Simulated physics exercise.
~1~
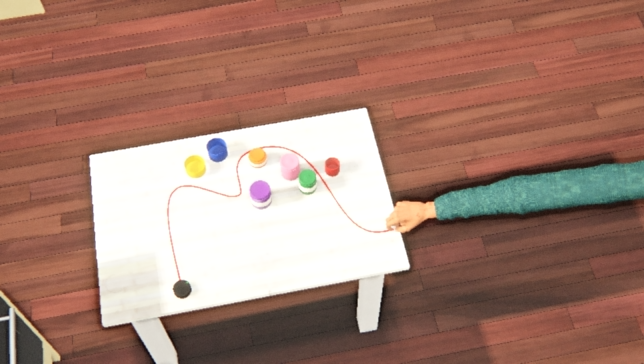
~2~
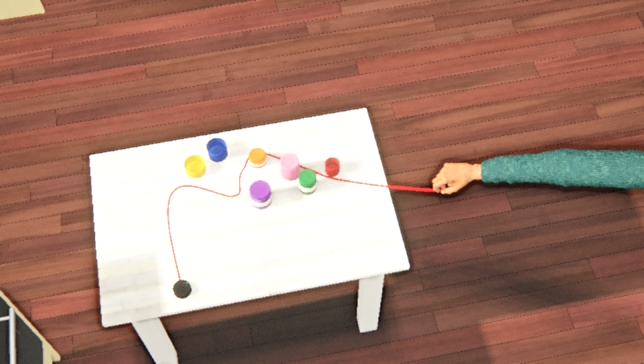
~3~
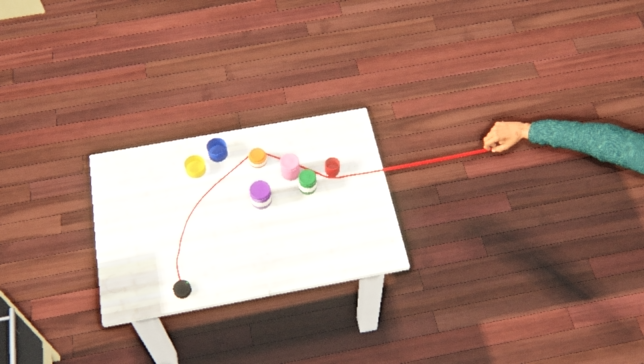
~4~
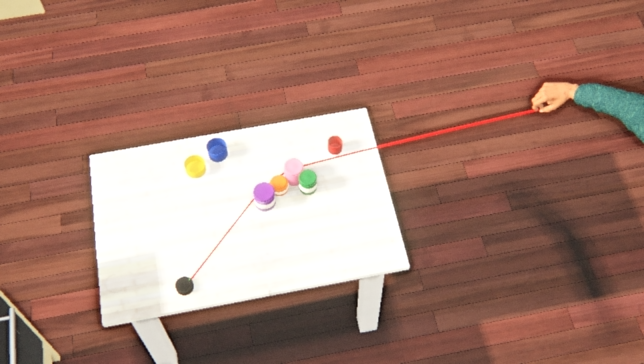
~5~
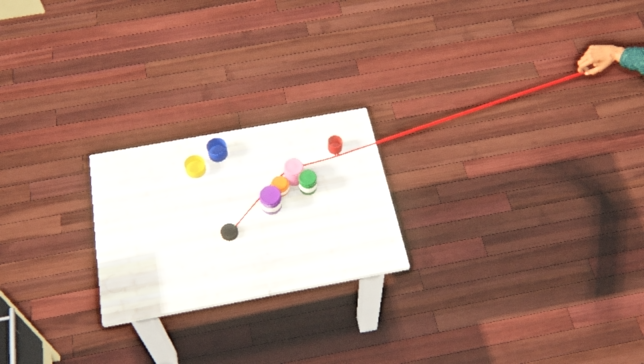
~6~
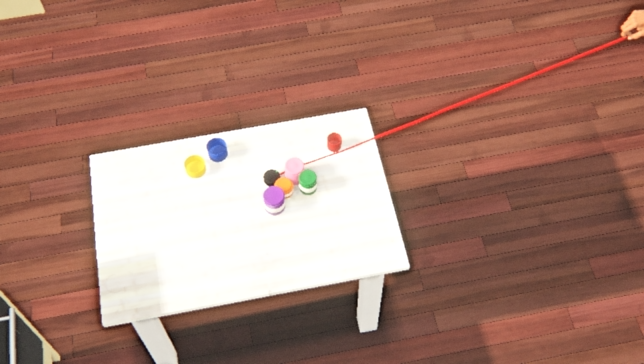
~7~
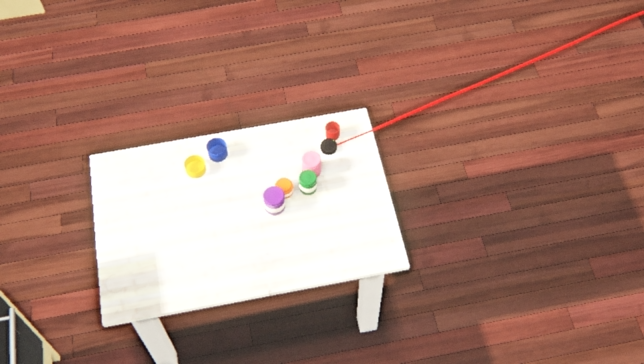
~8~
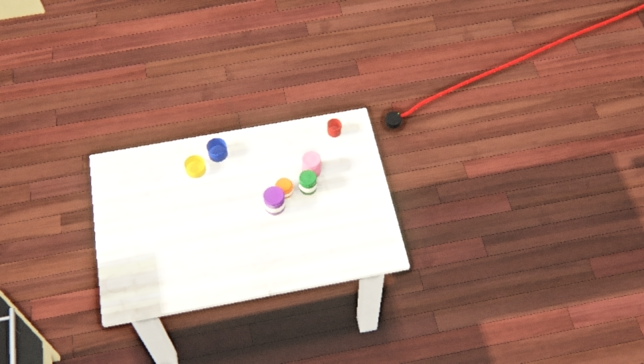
At the start, a thin red cord winds from a small black round object across a white table, past seven colourful little containers, to a hand at the right. The hand, in a teal sleeve, pulls rightwards and the slack comes out. As the cord tightens, it drags the orange jar towards the purple tin and nudges the red mug and pink tub. The black object then slides up among the containers, and passes the pink tub and red mug, which shift a little more. Finally it leaves the table's right edge on the cord, with all seven containers still upright.
